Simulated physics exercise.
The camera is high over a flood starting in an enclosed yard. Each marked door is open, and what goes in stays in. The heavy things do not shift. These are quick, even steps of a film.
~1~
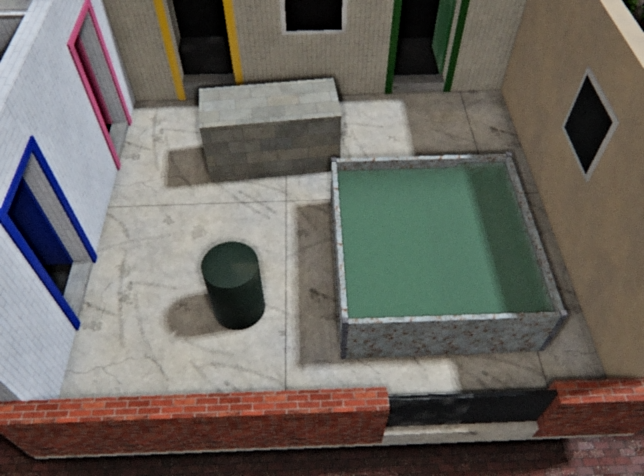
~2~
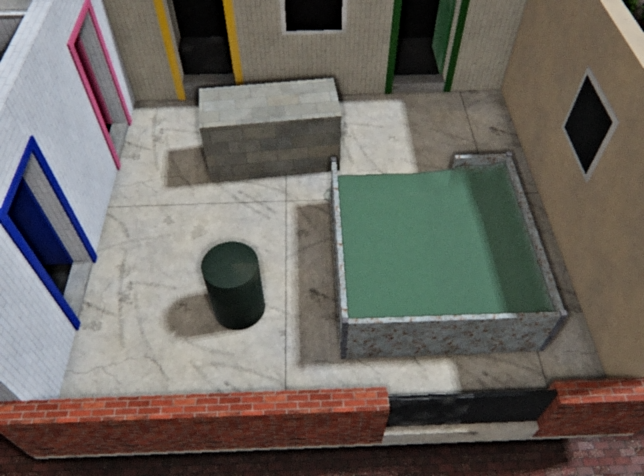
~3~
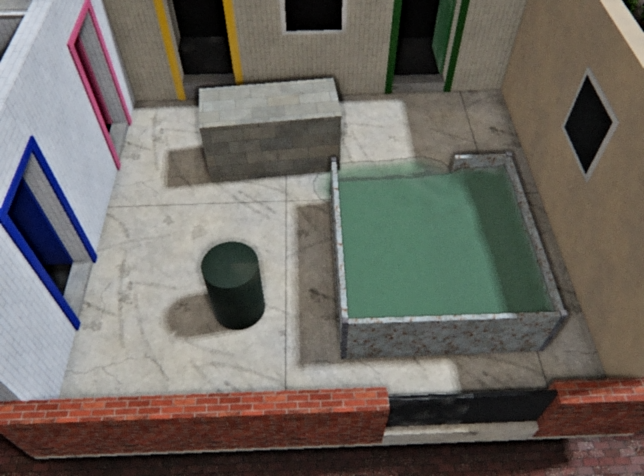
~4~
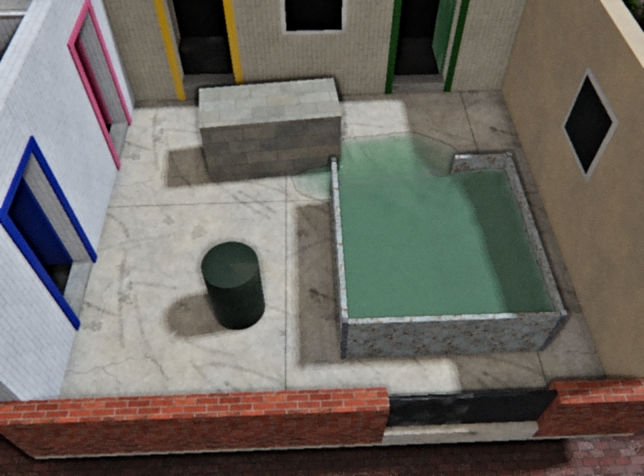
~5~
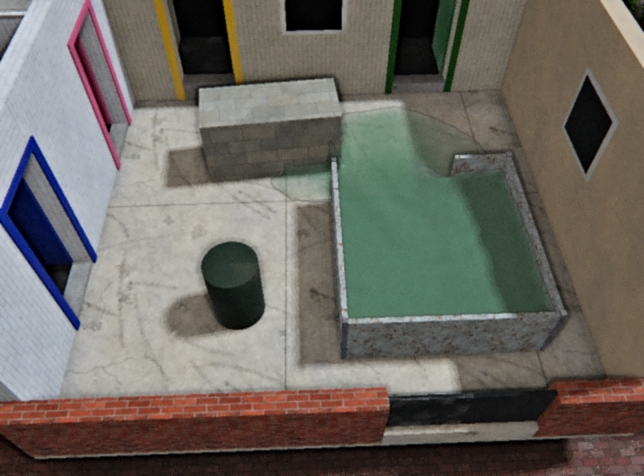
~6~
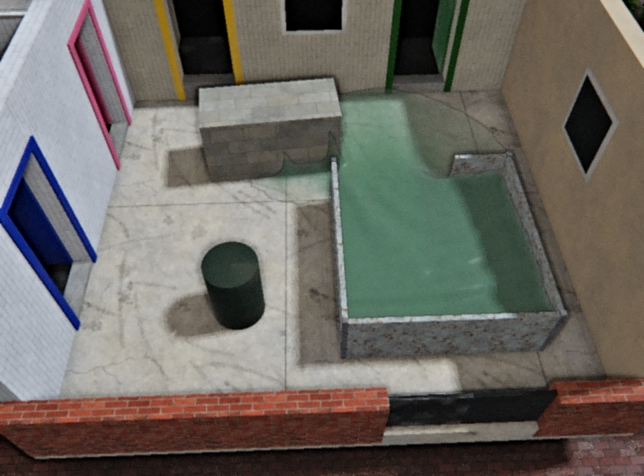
Green water pouring through a gap in the far side of a stone tank and spreading across the walled yard's pale floor.
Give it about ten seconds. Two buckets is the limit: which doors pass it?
One by one: The blue door lets in a lot; the green door lets in a lot; the yellow door admits no more than that; the pink door lets in a lot.
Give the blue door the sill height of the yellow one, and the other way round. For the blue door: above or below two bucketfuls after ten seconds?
Blue takes less.
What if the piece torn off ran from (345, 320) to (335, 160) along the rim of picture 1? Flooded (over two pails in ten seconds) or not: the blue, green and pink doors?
One by one: Blue door takes more, green door holds, pink door lets more in.
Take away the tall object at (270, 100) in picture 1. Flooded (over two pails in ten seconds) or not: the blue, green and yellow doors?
The blue one keeps below it; the green one lets more in; the yellow one lets less in.
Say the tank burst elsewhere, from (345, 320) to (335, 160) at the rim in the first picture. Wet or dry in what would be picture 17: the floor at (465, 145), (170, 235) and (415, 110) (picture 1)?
One after the other: Free of water, awash, dry.
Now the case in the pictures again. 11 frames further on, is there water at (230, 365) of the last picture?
Verdict: Clear.
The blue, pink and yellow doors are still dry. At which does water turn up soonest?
I say the yellow door.
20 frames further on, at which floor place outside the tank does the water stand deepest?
Close to (492, 92).
A moment on, water covers 35 % of the floor; the blue door not reached, the green door over two buckets in, the yellow door not reached, the pink door not reached.
Next, water covers 55 % of the floor; the blue door not reached, the green door far over two buckets in, the yellow door wet at the sill, nothing in, the pink door wet at the sill, nothing in.
Then, water covers 75 % of the floor; the blue door under two buckets in, the green door far over two buckets in, the yellow door wet at the sill, nothing in, the pink door over two buckets in.
Later, water covers 95 % of the floor; the blue door under two buckets in, the green door far over two buckets in, the yellow door wet at the sill, nothing in, the pink door far over two buckets in.
In the end, water covers 100 % of the floor; the blue door over two buckets in, the green door far over two buckets in, the yellow door wet at the sill, nothing in, the pink door far over two buckets in.
